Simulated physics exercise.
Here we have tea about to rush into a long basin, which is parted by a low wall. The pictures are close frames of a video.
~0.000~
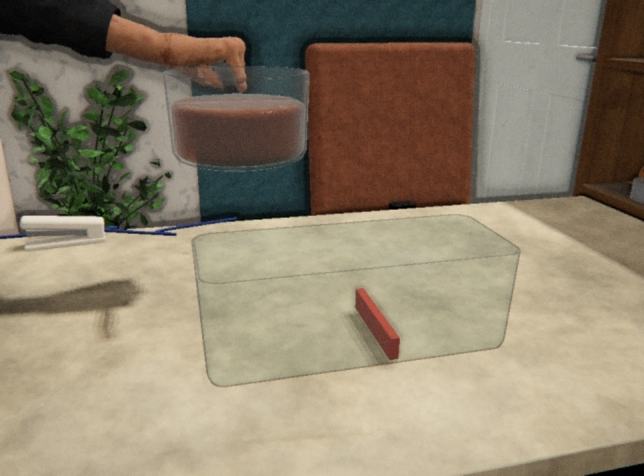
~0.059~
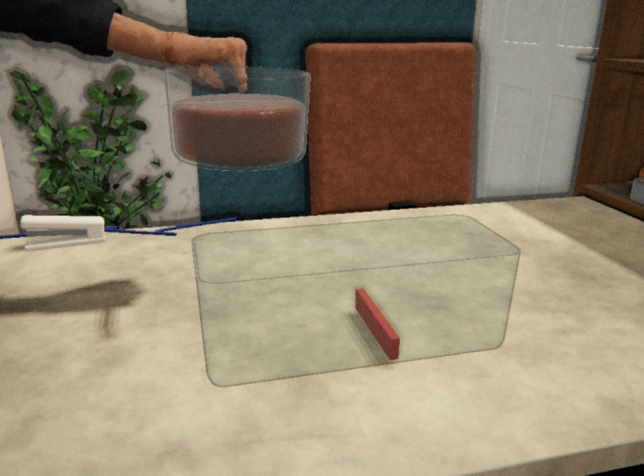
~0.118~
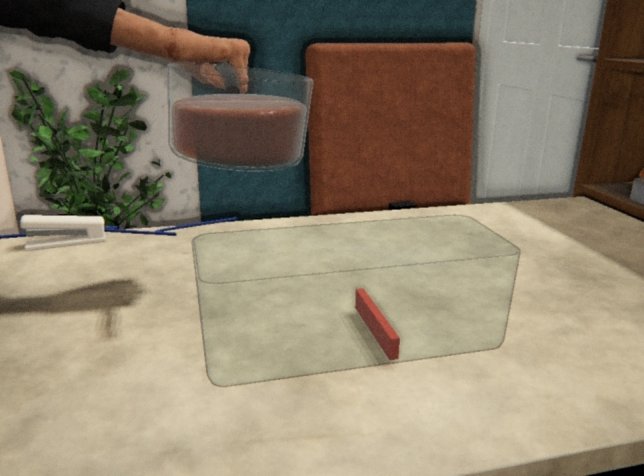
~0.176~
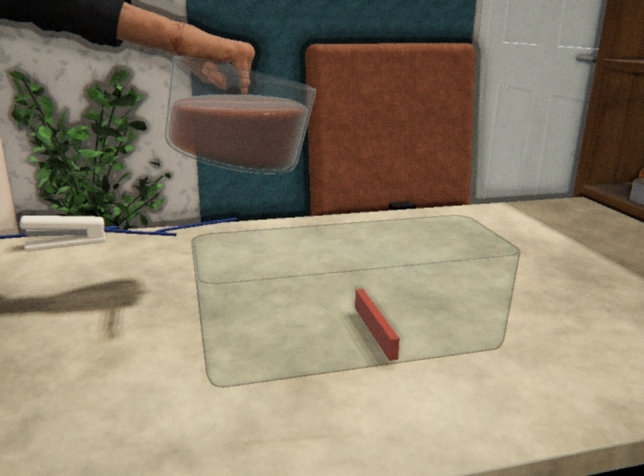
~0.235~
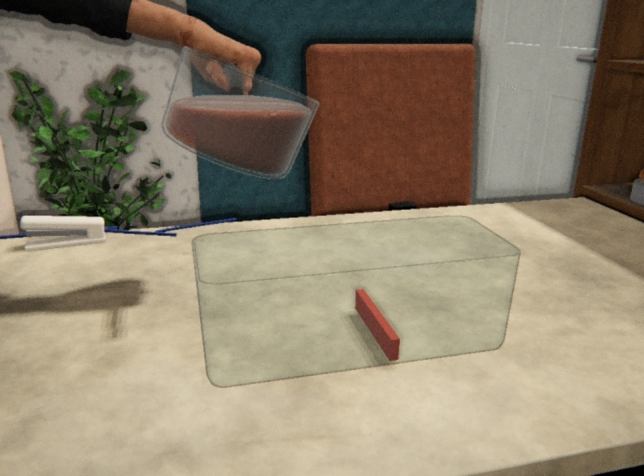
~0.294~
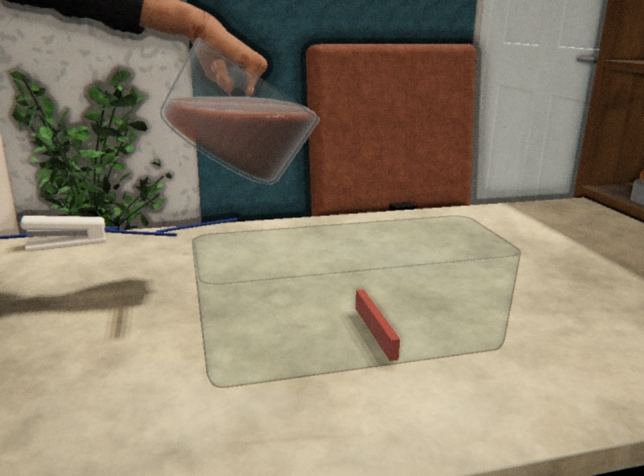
A hand tilting a clear container of reddish-brown tea steadily to the right above a long transparent basin with a low red wall.
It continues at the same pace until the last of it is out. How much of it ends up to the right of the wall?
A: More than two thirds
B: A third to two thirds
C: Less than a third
Option C: Less than a third.
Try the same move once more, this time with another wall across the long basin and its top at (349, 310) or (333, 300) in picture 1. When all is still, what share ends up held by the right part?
About 55 per cent, then about 75 per cent.
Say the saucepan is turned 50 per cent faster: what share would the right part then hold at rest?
Roughly 15 in a hundred.
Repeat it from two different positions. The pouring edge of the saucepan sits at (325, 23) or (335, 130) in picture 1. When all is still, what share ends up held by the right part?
First place gives some 50 %, second place some 40 %.
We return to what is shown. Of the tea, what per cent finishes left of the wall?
Roughly 75 %.
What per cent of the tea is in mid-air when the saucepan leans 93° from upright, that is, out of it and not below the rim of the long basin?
It works out to about 40 percent.
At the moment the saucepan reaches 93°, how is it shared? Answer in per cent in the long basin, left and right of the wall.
The left part holds 20 percent and the right part 0 percent.
A moment on, the saucepan is tipped on its side and 38 per cent is still to pour, 19 is left of the wall and 1 right of it.
Next, the saucepan is tipped right over and 8 per cent is still to pour, 67 is left of the wall and 15 right of it.
Then the saucepan is tipped right over and 0 per cent is still to pour, 75 is left of the wall and 20 right of it.
Later the saucepan is tipped right over and 0 per cent is still to pour, 76 is left of the wall and 21 right of it.
Finally, 75 per cent lies left of the wall, 21 right of it and 4 outside.
